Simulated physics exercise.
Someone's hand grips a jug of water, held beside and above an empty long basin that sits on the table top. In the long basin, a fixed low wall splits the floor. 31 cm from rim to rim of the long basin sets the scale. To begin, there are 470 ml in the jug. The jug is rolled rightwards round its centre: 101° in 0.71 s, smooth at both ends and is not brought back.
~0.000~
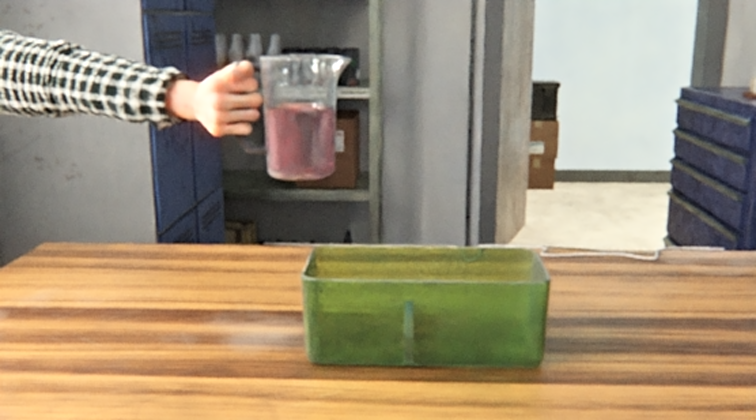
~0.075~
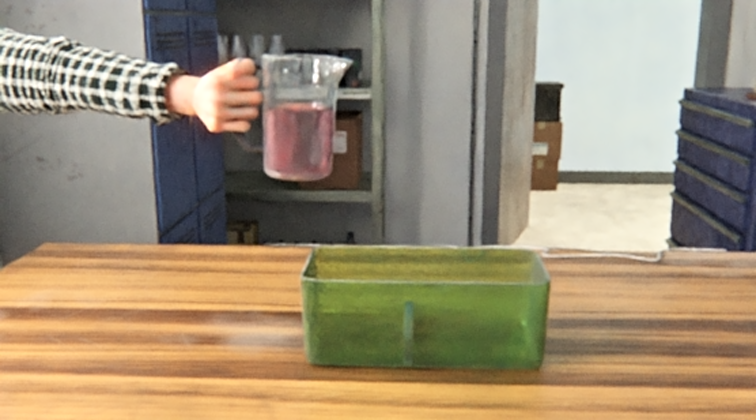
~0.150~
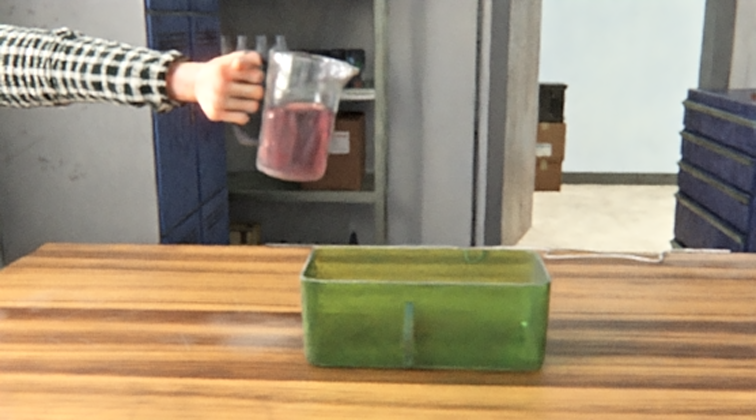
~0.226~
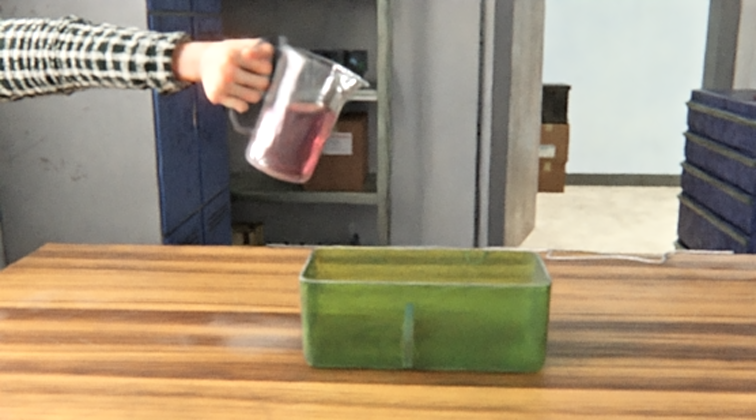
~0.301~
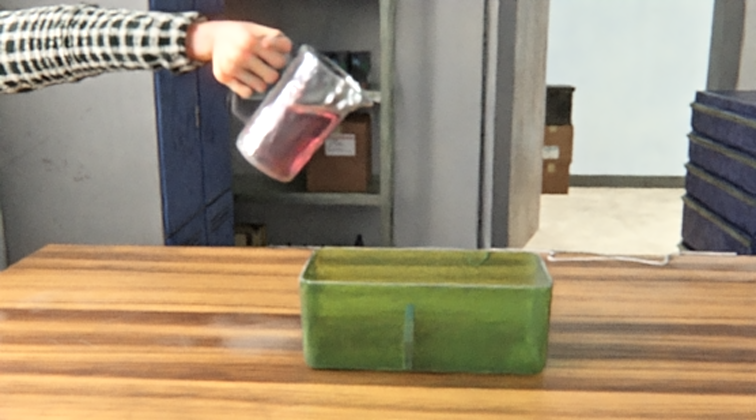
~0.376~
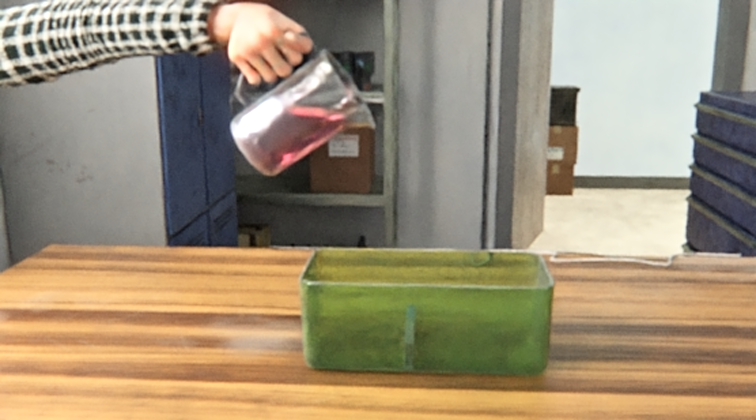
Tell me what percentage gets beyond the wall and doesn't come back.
Around 84 % gets beyond the wall and stays.
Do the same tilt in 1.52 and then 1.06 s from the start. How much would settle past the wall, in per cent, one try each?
Try 1: 85 %; try 2: 85 %.
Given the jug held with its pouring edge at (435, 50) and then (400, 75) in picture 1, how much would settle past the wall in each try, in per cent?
Try 1: 75 %; try 2: 90 %.
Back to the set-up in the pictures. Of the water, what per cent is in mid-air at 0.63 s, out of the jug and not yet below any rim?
Some 24 per cent, I reckon.
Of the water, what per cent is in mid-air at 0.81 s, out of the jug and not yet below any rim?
Near 28 in a hundred.
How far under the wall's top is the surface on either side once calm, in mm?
I'd say some 32 mm on the left and some 18 mm on the right.
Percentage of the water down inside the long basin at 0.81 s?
44 %, more or less.
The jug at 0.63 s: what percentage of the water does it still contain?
Near 74 in a hundred.
After 0.63 s the tilt is 98° and 73 per cent is still to pour, 3 is left of the wall and 0 right of it.
After 0.81 s the tilt is 101° and 28 per cent is still to pour, 6 is left of the wall and 38 right of it.
After 1.00 s the tilt is 101° and 8 per cent is still to pour, 7 is left of the wall and 74 right of it.
After 1.21 s the tilt is 101° and 2 per cent is still to pour, 11 is left of the wall and 83 right of it.
In the end 13 per cent lies left of the wall, 84 right of it and 2 outside.
